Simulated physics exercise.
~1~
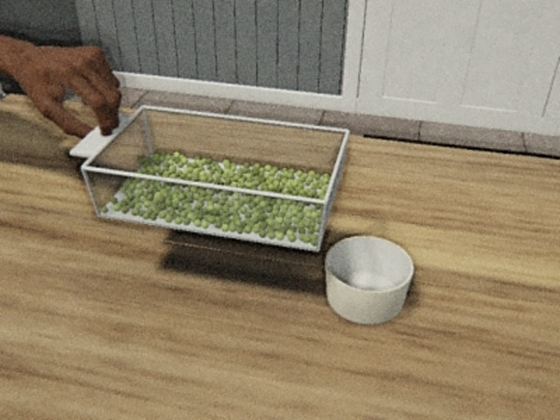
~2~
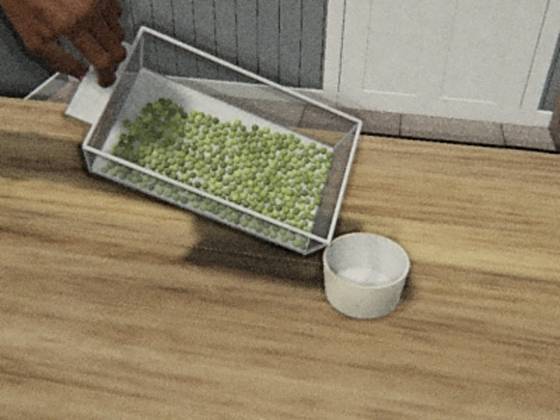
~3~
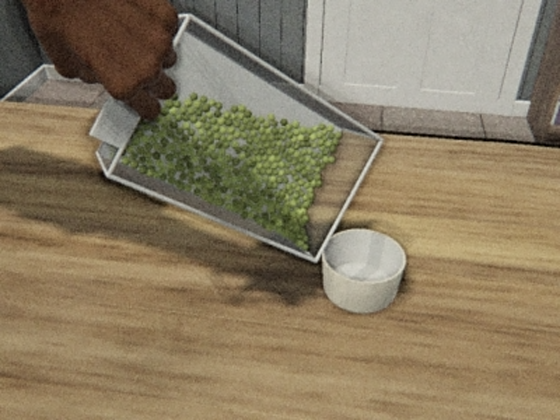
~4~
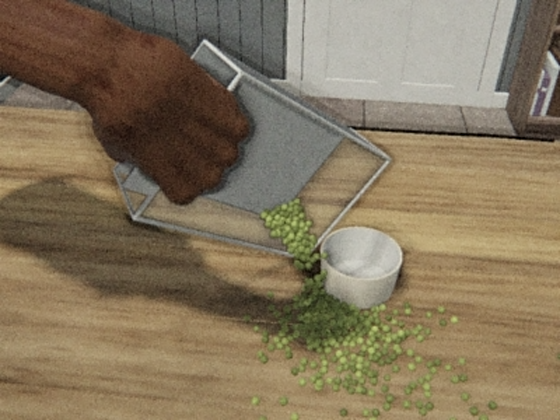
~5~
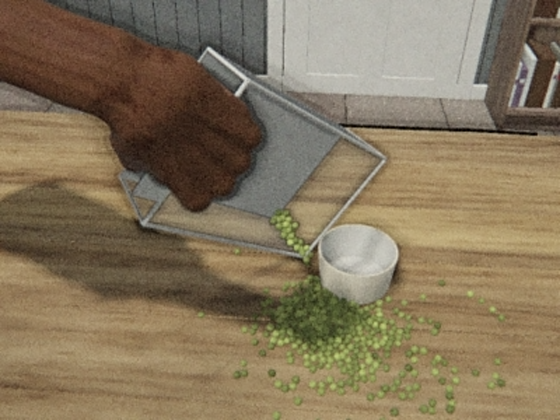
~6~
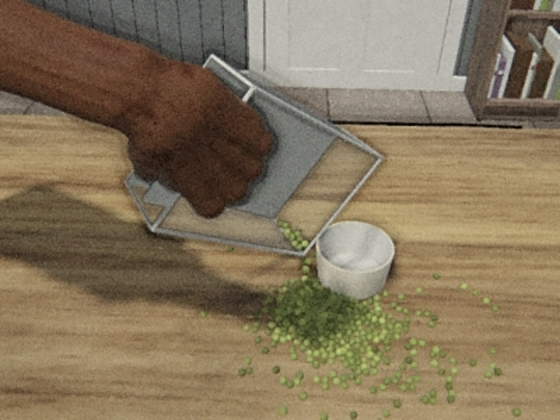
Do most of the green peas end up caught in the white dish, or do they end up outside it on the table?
They end up outside the dish, in a heap with stray peas scattered around it on the table. The white dish does not catch any notable share of them.
